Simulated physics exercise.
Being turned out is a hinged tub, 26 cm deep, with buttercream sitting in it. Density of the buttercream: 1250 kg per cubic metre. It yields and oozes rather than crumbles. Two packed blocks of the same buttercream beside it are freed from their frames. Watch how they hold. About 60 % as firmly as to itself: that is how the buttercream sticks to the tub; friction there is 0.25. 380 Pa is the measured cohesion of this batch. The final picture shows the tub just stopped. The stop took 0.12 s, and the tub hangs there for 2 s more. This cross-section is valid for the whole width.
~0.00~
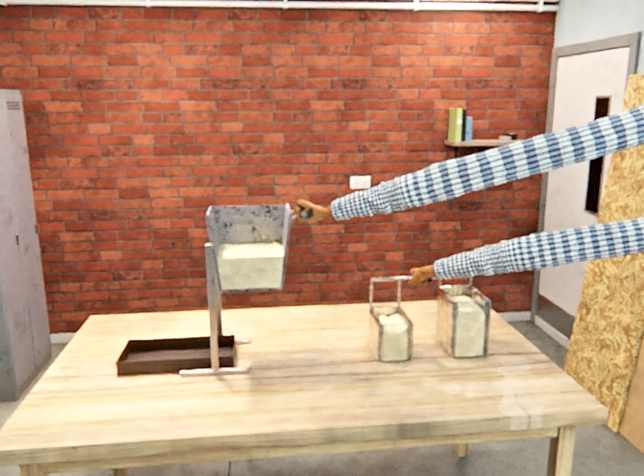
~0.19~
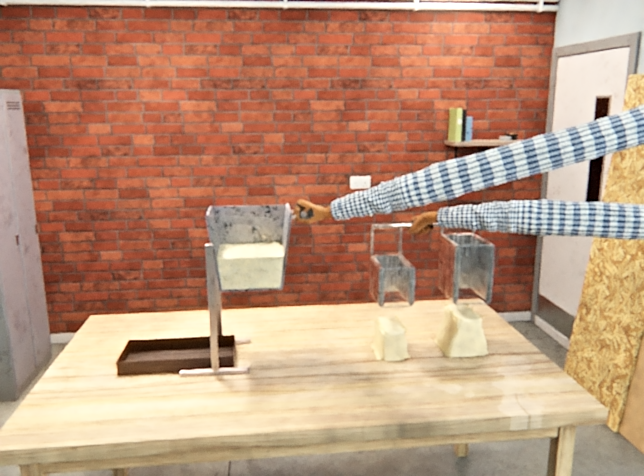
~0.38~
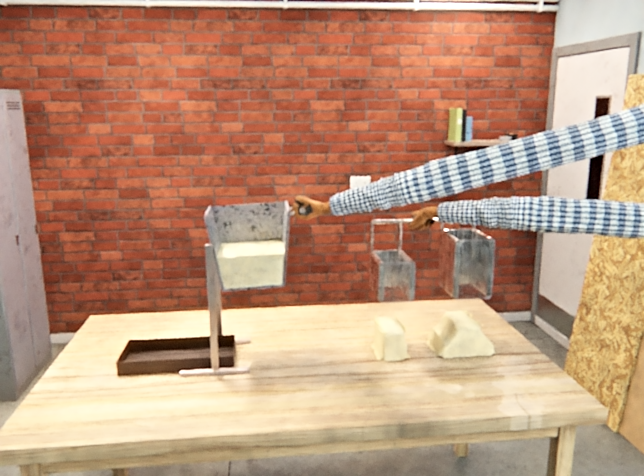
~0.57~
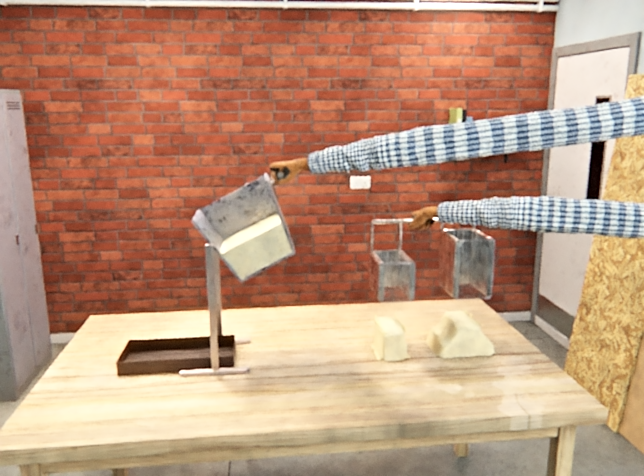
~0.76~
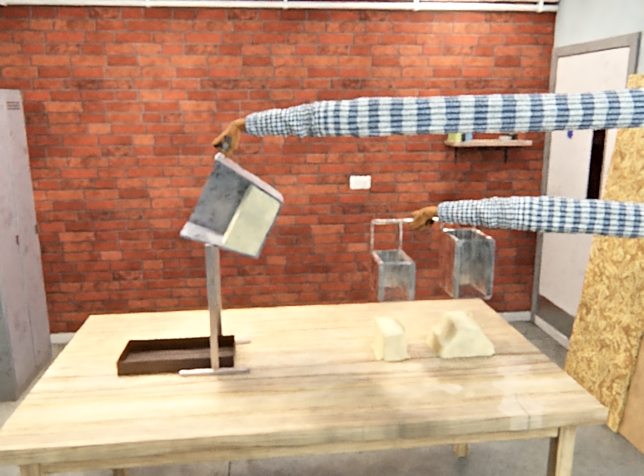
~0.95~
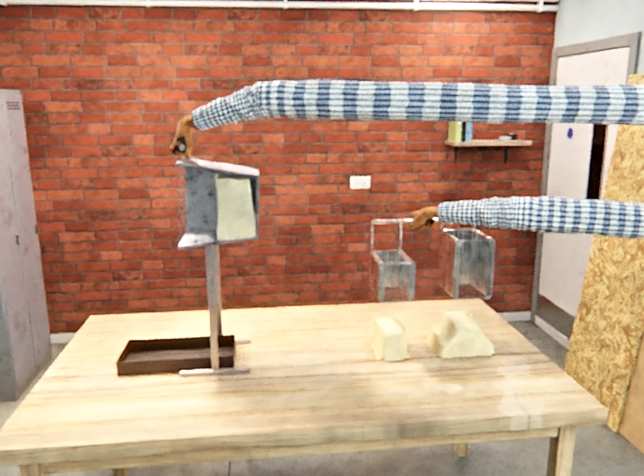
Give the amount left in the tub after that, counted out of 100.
74 %.
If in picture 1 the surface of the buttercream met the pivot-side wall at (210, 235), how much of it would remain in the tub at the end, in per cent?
Around 45 per cent.
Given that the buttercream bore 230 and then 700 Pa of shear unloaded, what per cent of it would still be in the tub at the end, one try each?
Respectively, close to 60 % and close to 100 %.
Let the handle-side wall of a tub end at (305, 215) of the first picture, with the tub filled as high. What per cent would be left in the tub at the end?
I'd put it at close to 55 per cent.
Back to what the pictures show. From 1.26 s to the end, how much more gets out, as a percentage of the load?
Around 16 % of the whole load.
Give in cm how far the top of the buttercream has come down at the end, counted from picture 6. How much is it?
13 cm.
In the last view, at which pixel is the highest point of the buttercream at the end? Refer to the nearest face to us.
I'd point to somewhere around (241, 216).
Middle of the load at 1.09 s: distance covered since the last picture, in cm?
It has gone close to 6 cm.
After 1.09 s, the tub is at 88 degrees and holds 100 %.
After 1.26 s, the tub is at 88 degrees and holds 89 %.
After 1.43 s, the tub is at 88 degrees and holds 74 %.
After 1.60 s, the tub is at 88 degrees and holds 74 %.
After 2.95 s, at the end, the tub is at 88 degrees and holds 74 %.
